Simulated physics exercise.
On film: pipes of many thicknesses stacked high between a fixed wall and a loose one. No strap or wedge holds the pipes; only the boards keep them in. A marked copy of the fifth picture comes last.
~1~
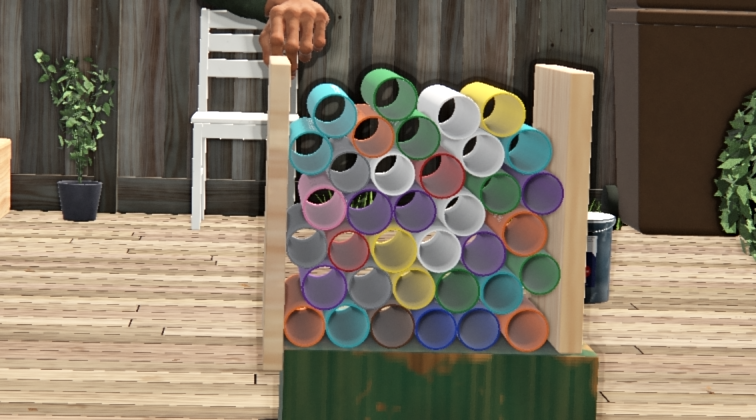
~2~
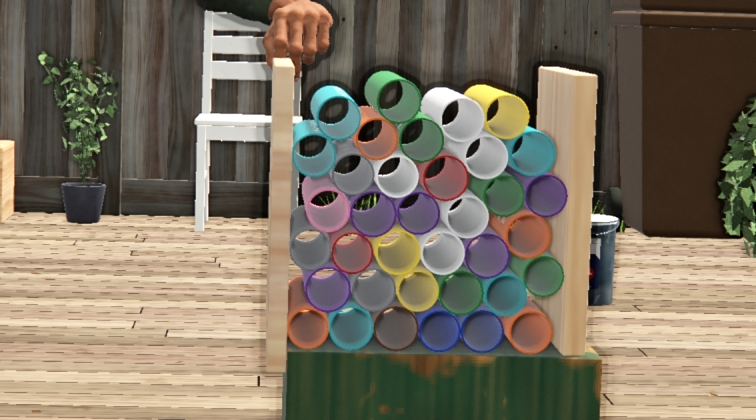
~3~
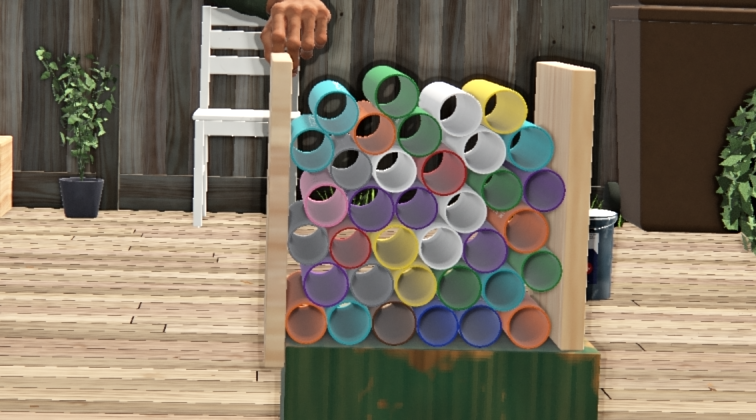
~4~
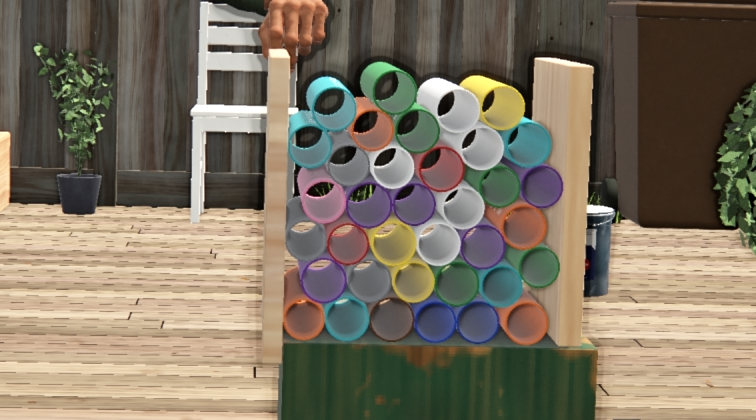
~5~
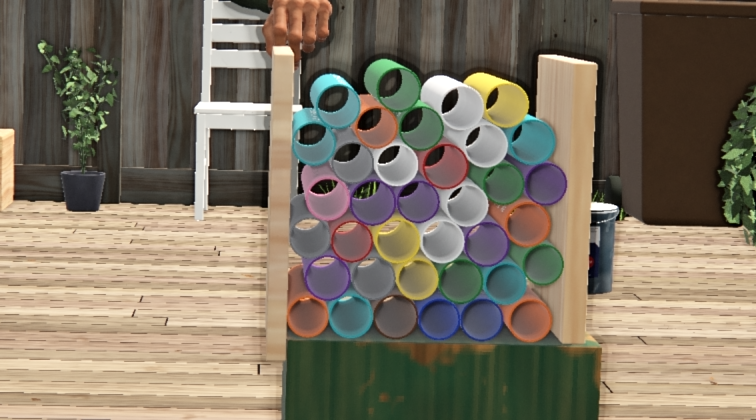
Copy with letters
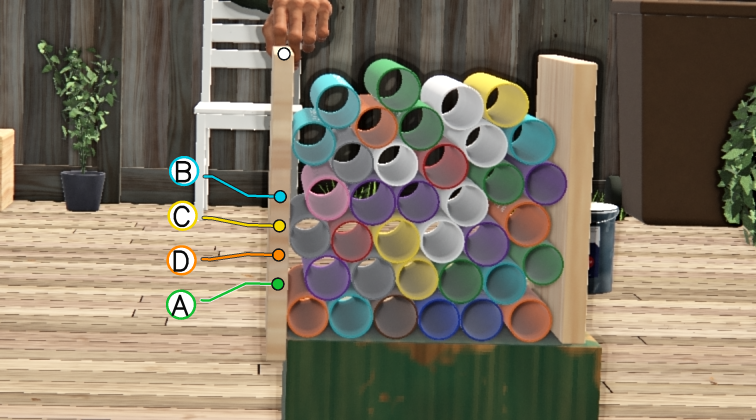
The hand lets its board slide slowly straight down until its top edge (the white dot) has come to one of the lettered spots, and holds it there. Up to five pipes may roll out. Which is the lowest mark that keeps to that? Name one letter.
Stop at D.
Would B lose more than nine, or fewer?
At B, fewer than nine.
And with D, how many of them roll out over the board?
With D, two.
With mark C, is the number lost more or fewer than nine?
At C, fewer than nine.
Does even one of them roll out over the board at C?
At C: Yes.
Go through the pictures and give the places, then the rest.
An orange pipe (373, 137); a green pipe (395, 99); side board (276, 201), in the first frame.
Side board (279, 203); an orange pipe (308, 328), in the second frame.
An orange pipe (529, 327); a grey pipe (372, 285), in the third frame.
A white pipe (438, 243); a pink pipe (324, 201), in the fourth frame.
A red pipe (446, 166); an orange pipe (376, 128); a green pipe (398, 89), in the fifth frame.
On the marked copy, A at (278, 284); B at (281, 197); C at (280, 226); D at (279, 255); the white dot at (284, 54).
Taking D. A third of the way, top of the board (292, 139).
Two thirds of the way, top of the board (289, 237).
When it is over, top of the board (288, 254), two out over the board.
As for the rest, A more than five out over the board; B two out over the board; C two out over the board.
